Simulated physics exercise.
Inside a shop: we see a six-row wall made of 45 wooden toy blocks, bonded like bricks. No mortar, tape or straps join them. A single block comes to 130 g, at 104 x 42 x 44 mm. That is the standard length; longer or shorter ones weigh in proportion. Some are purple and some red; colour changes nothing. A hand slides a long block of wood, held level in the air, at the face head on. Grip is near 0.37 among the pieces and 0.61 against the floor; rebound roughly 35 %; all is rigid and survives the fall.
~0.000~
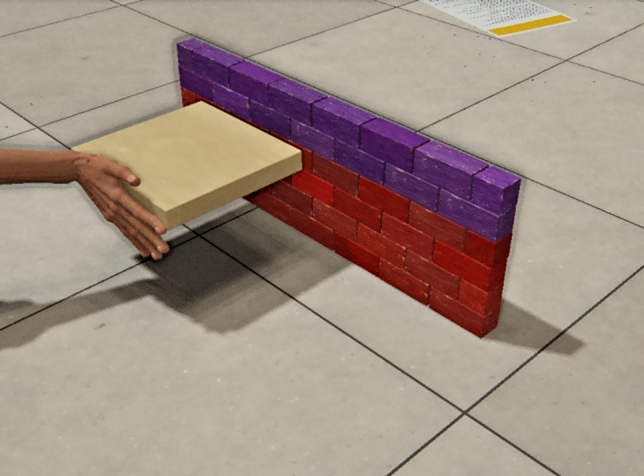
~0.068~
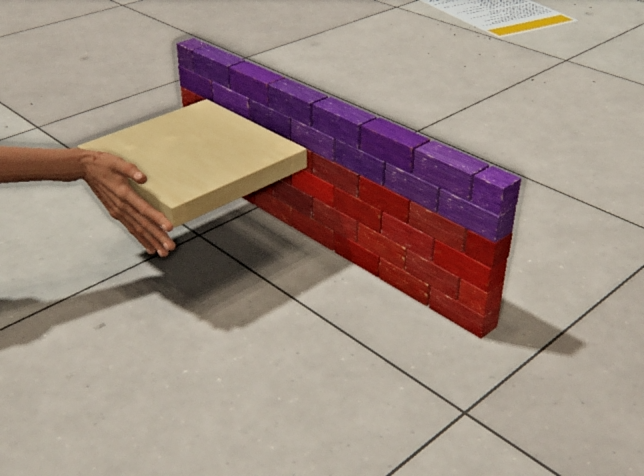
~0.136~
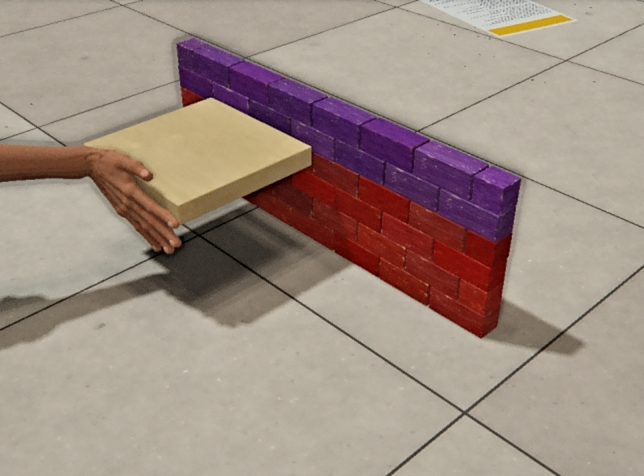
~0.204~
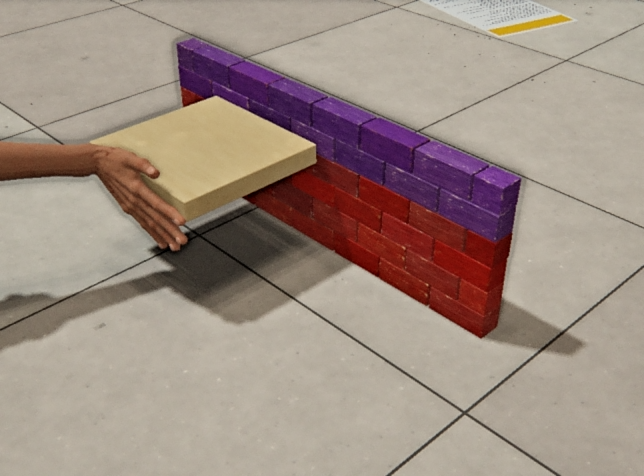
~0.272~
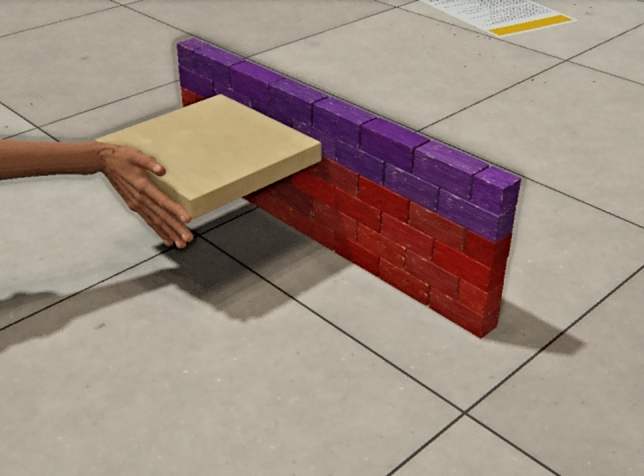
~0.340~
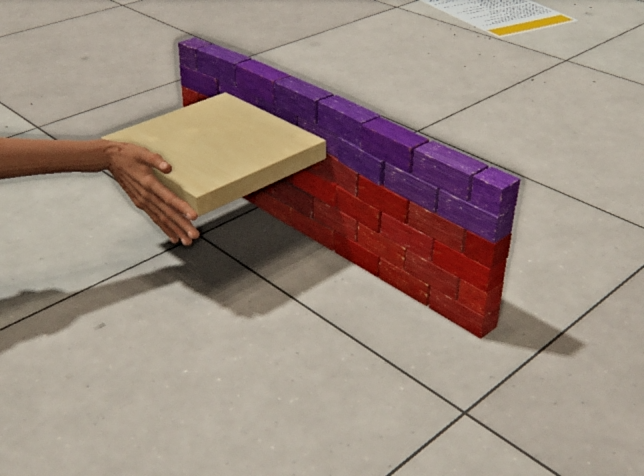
A hand slid a flat, pale wooden block through the air toward a small wall of purple and red toy bricks, then pressed against its face, nudging some of the purple bricks back slightly.
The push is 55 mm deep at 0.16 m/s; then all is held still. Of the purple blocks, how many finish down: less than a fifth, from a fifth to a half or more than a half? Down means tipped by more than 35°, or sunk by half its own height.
The part is more than a half.
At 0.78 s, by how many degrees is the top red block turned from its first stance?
About 50°.
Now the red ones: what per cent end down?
Red 50 per cent.
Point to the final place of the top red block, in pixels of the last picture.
At about (275, 126).
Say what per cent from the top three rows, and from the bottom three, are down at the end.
From the top 80, from the bottom 40 per cent.
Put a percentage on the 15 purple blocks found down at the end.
Roughly 85 per cent of them.
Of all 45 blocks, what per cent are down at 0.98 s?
At that moment 60 per cent.
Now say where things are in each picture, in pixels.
In the first picture (each place is the centre of the face we see best), block in hand (291, 164) 40 mm short of touching; top purple block (289, 106); top red block (188, 101); all as stacked.
Block in hand (296, 161) 29 mm short of touching; top purple block (289, 106), in the second picture.
Block in hand (301, 159) 18 mm short of touching; top purple block (289, 106), in the third picture.
Block in hand (306, 157) 7 mm short of touching; top purple block (289, 106), in the fourth picture.
Block in hand (311, 155) 4 mm in; top purple block (289, 105); one has shifted, in the fifth picture.
Block in hand (315, 153) 14 mm in; top purple block (294, 103) moved 12 mm; top red block (190, 100); 14 have shifted, in the sixth picture.
By 0.60 s, none of the 15 purple blocks down (0 of 45 in all colours); top purple block tilted 15°; top red block tilted 18°.
By 0.78 s, 9 of the 15 purple blocks down (22 of 45 in all colours); top purple block tilted 38°, 7 cm lower; top red block tilted 50°, 35 mm lower.
By 0.98 s, 13 of the 15 purple blocks down (28 of 45 in all colours); top purple block on its side; top red block on its side.
When it is over (1.7 s), 13 of the 15 purple blocks down (28 of 45 in all colours); top purple block 22 cm lower; top red block on its side. That is 87 per cent. In pixels of the last frame, middles, top purple block near (593, 117), top red block near (275, 126).
